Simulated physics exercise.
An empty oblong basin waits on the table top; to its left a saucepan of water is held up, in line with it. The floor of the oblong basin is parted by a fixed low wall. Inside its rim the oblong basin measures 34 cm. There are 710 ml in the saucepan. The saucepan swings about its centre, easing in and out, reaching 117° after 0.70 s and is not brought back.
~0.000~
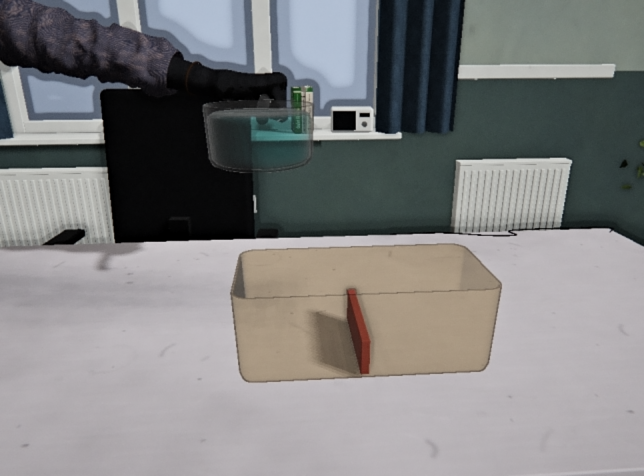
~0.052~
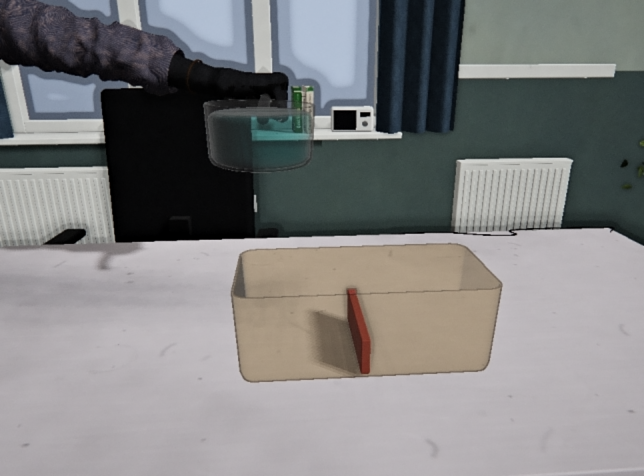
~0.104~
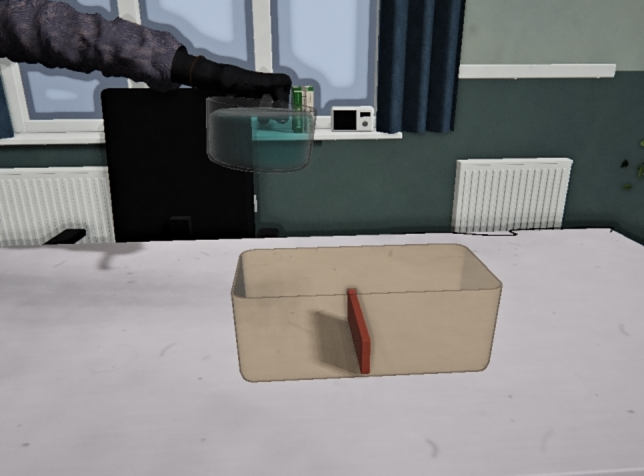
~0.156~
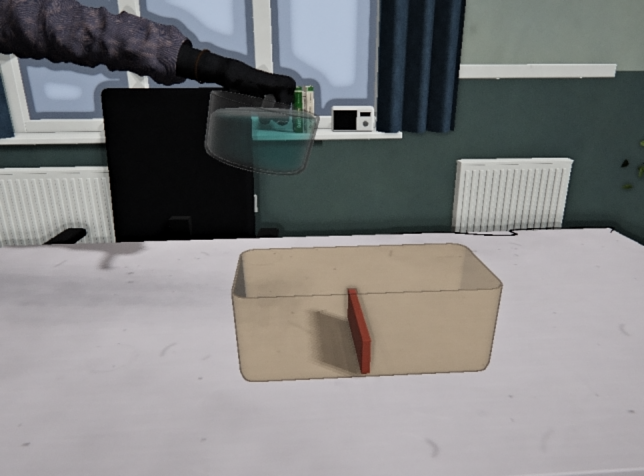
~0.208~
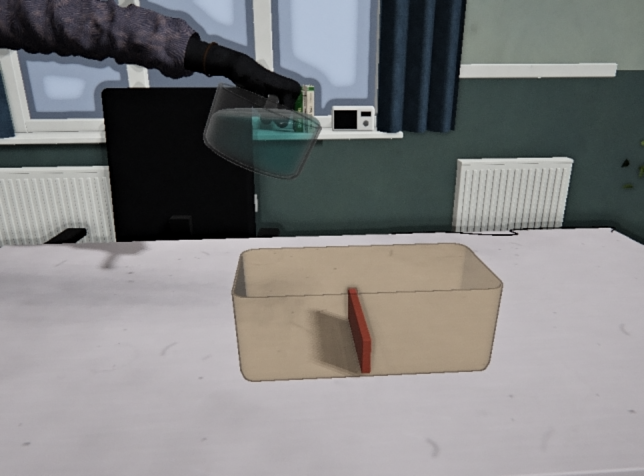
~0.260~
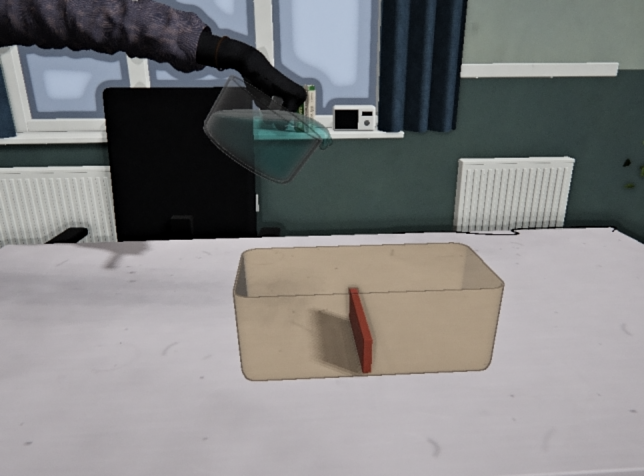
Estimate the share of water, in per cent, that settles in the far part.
Roughly 58 per cent is past the wall.
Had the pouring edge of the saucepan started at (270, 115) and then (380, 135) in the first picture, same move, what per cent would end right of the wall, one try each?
In turn about 5 and 90 per cent.
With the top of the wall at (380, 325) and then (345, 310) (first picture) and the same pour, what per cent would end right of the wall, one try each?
In turn about 25 and 75 per cent.
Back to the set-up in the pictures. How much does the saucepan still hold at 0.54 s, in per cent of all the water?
Some 18 per cent.
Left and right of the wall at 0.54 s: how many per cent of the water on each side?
Some 3 per cent left and 28 right.
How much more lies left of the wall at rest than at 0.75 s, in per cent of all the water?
Some 6 per cent.
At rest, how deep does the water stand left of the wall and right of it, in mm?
Left about 12 mm, right about 16 mm.
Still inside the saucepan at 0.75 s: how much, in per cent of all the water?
Near 2 in a hundred.
After 0.54 s the tilt is 103° and 18 per cent is still to pour, 3 is left of the wall and 28 right of it.
After 0.75 s the tilt is 117° and 2 per cent is still to pour, 34 is left of the wall and 57 right of it.
After 0.96 s the tilt is 117° and 0 per cent is still to pour, 40 is left of the wall and 57 right of it.
After 1.20 s the tilt is 117° and 0 per cent is still to pour, 40 is left of the wall and 58 right of it.
In the end 40 per cent lies left of the wall, 58 right of it and 2 outside.
